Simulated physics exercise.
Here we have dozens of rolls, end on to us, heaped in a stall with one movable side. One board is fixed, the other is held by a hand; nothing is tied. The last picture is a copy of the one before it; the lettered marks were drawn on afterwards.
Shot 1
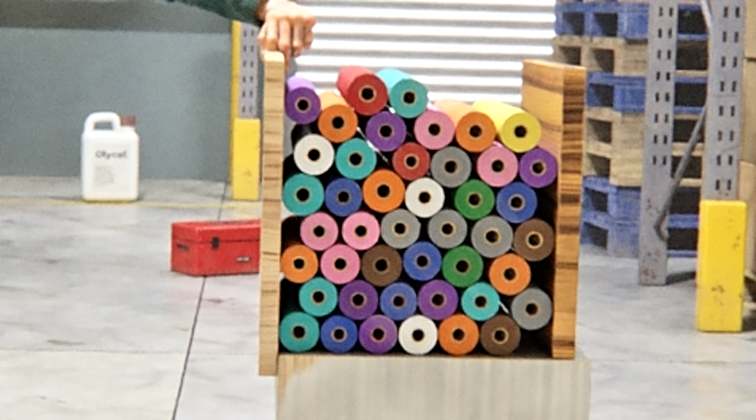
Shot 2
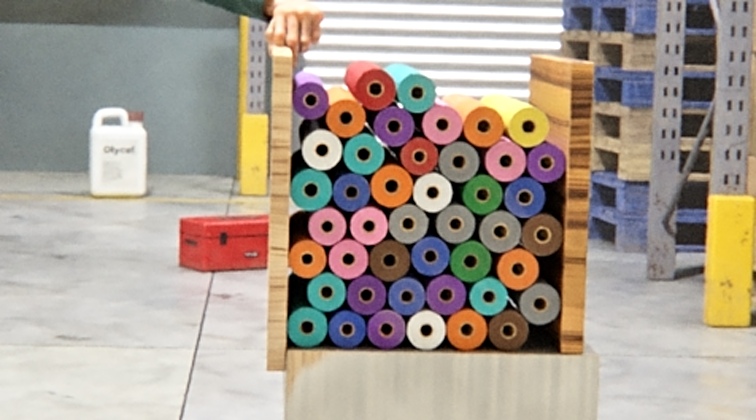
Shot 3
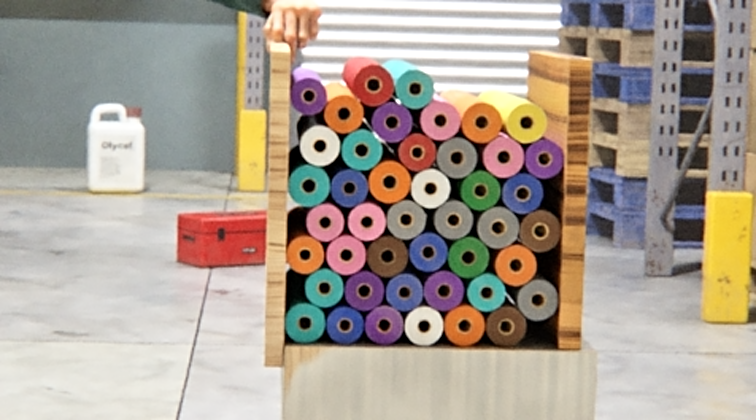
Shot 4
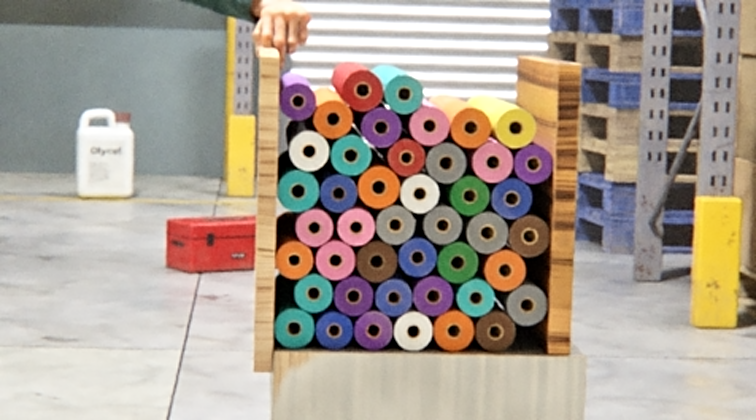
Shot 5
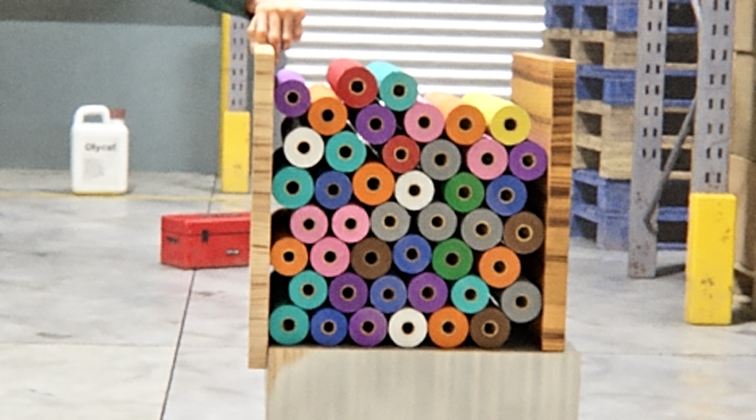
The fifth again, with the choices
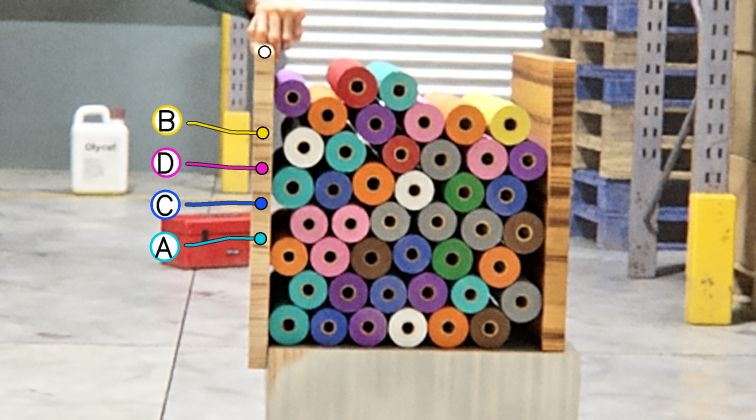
In a warehouse, a hand grips the top of the left wooden side board of a stall heaped with colourful rolls. The view shifts slightly right, then left, while the hand, boards and rolls show no clear movement.
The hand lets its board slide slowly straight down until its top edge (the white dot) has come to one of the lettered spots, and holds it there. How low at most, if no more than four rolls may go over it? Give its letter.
Mark C is as low as it can go.
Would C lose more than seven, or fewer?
At C, fewer than seven.
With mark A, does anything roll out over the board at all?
Yes, at A.
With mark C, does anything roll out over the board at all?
At C: Yes.
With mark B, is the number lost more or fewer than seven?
Fewer than seven.
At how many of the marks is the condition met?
Three of them.
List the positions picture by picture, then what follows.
A turquoise roll (298, 332); a blue roll (399, 301), in the first picture.
A blue roll (407, 297); an orange roll (307, 259), in the second picture.
A pink roll (367, 222); a turquoise roll (309, 186), in the third picture.
A turquoise roll (351, 155); an orange roll (470, 128), in the fourth picture.
A pink roll (424, 122); side board (260, 192); a turquoise roll (288, 324), in the fifth picture.
On the copy, A at (260, 238); B at (263, 133); C at (261, 203); D at (262, 168); the white dot at (264, 52).
On C. First, top of the board (273, 120).
Then, top of the board (271, 197).
Finally, top of the board (271, 203), one out over the board.
By contrast, A more than four out over the board; B none out over the board; D one out over the board.
